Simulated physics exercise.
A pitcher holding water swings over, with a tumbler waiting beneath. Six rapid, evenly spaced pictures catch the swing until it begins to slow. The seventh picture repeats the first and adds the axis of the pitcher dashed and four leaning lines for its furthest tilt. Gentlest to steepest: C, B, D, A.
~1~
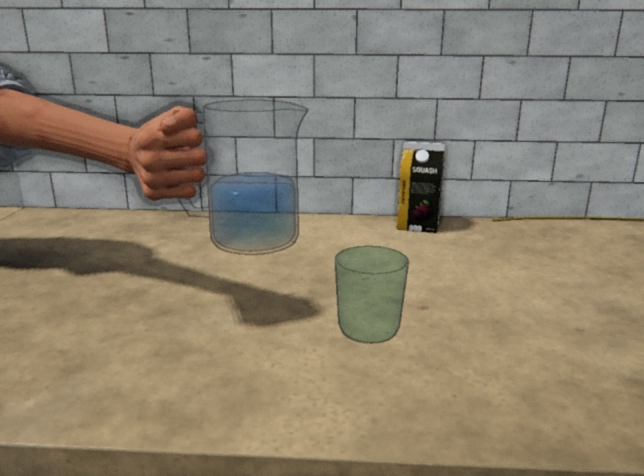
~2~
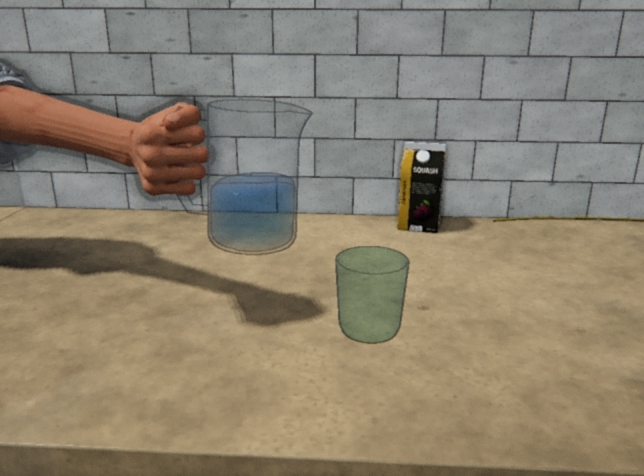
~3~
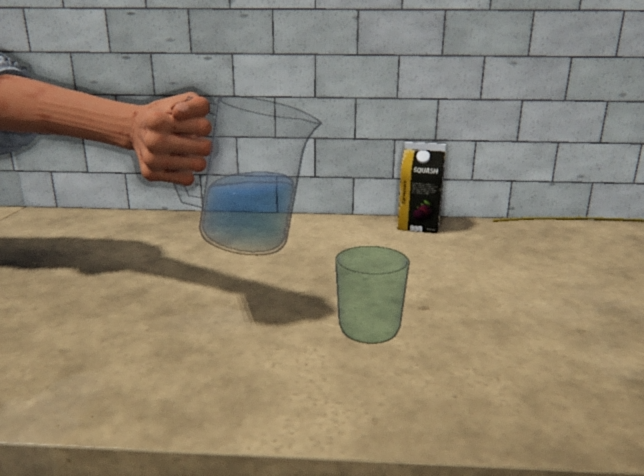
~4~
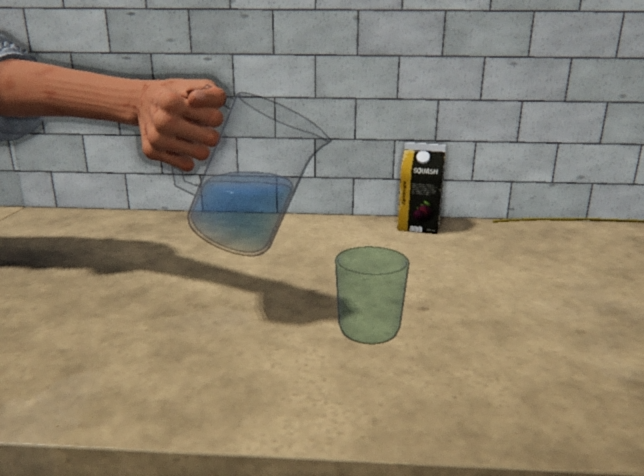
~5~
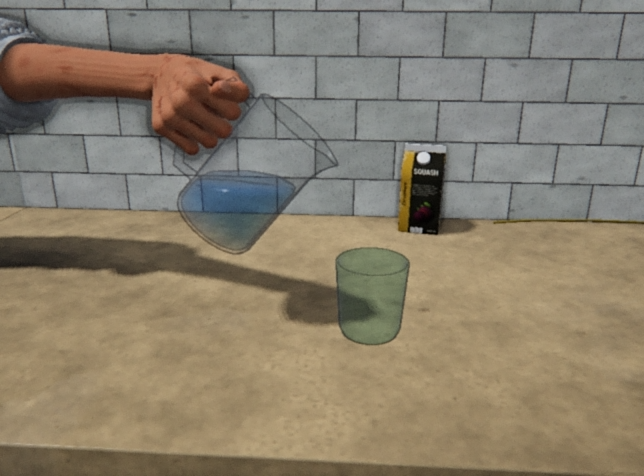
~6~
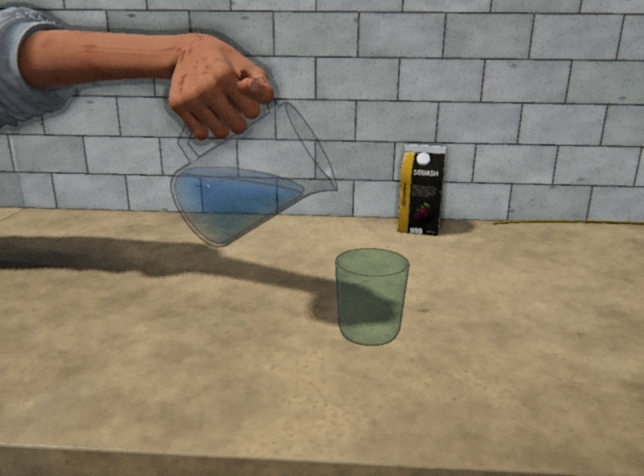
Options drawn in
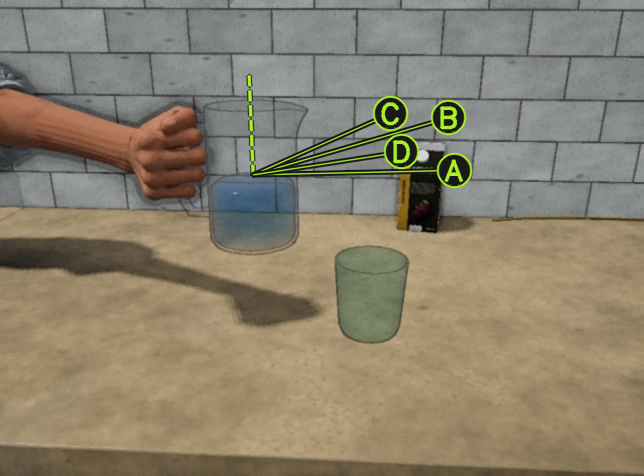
A hand lifted and tilted a clear pitcher of blue water steadily to the right, its lip dipping lower near a green tumbler on the counter, while no water had come out.
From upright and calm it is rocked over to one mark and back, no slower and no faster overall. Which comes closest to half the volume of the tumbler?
D works best here.
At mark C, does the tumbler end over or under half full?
Under.
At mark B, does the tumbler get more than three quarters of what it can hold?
No, it does not.
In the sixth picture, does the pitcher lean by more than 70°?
No.
On the marked copy, A at (437, 170); B at (432, 122); C at (375, 120); D at (384, 154).
With A, the tumbler ends with about 72 % of what it can hold; 3 % of the water is spilt.
With B, the tumbler ends with about 28 % of what it can hold.
With C, the tumbler ends with about 10 % of what it can hold.
With D, the tumbler ends with about 50 % of what it can hold.
